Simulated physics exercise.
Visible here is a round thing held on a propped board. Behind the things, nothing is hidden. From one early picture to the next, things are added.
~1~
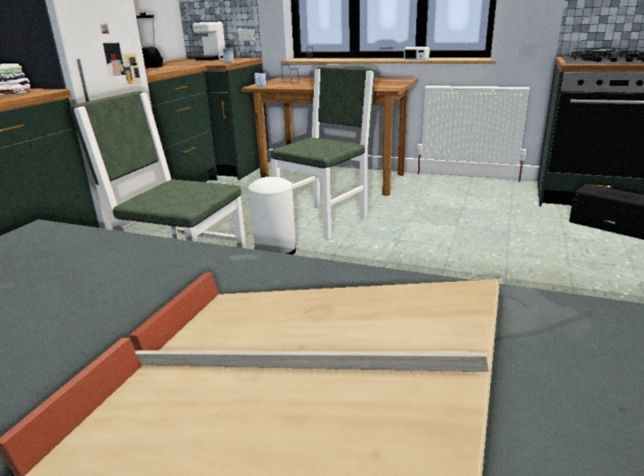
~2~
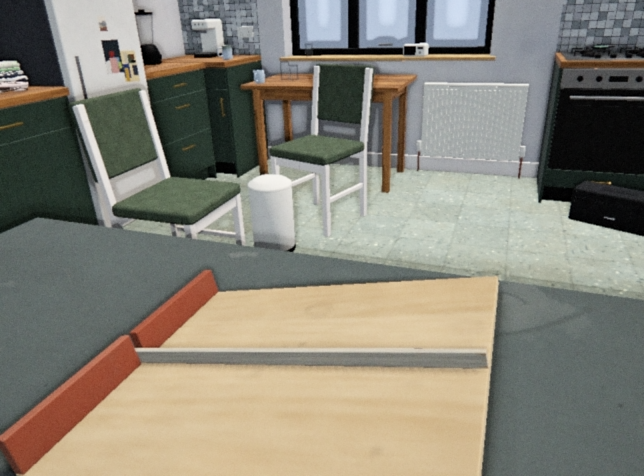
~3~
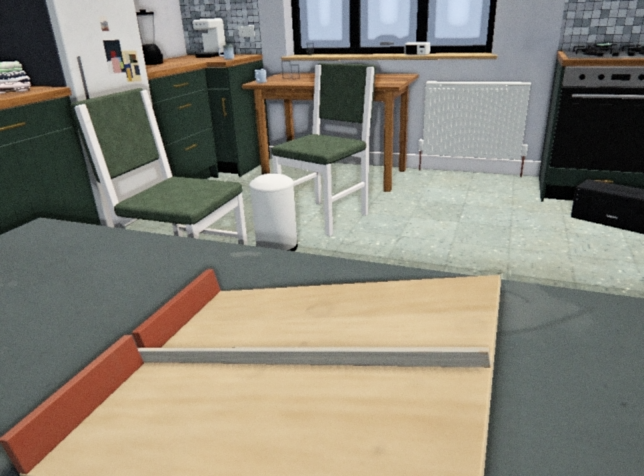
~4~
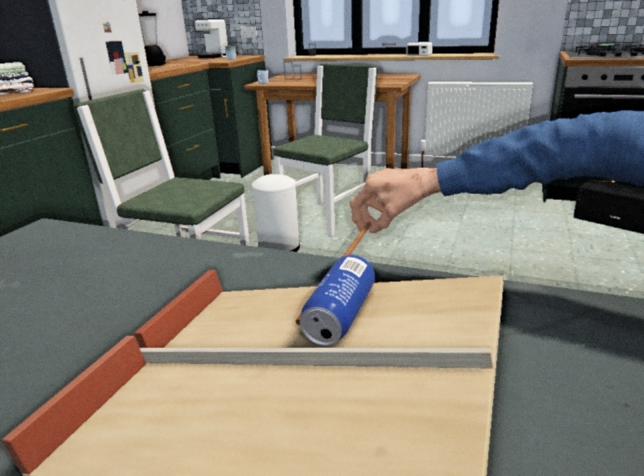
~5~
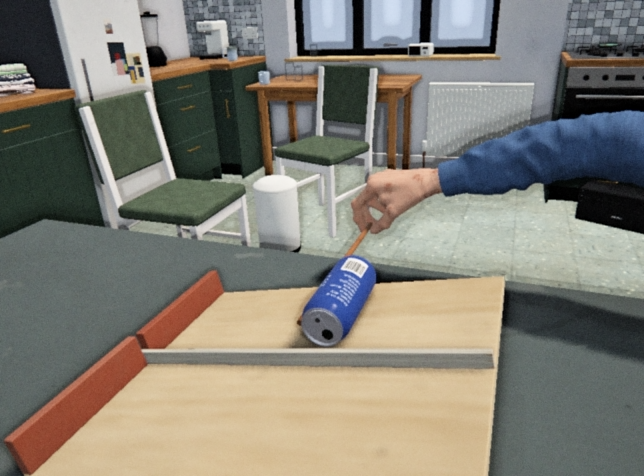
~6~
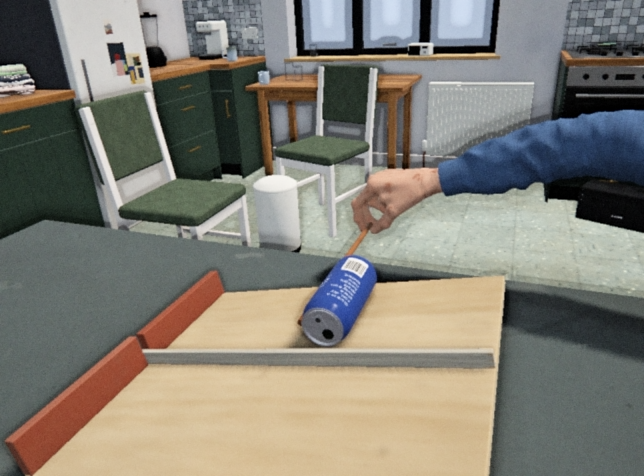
A hand in a blue sleeve appeared from the right, using a thin stick to hold a blue can on a wooden board, and then the hand and can stayed still.
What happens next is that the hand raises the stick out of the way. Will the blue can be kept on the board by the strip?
Yes.
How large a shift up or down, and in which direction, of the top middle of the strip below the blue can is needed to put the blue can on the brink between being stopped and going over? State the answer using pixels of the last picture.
Down, by around 16 pixels.
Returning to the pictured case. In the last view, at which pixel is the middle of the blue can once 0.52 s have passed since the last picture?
Estimated centre: (245, 303).
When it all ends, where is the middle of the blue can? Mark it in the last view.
I'd say it stops near (203, 305).
Then, 0.30 s on from there, blue can rolling on the board near (312, 299).
Then, 0.52 s on from there, blue can rolling on the board near (245, 303).
In the end, the blue can stops on the board, near (203, 304).
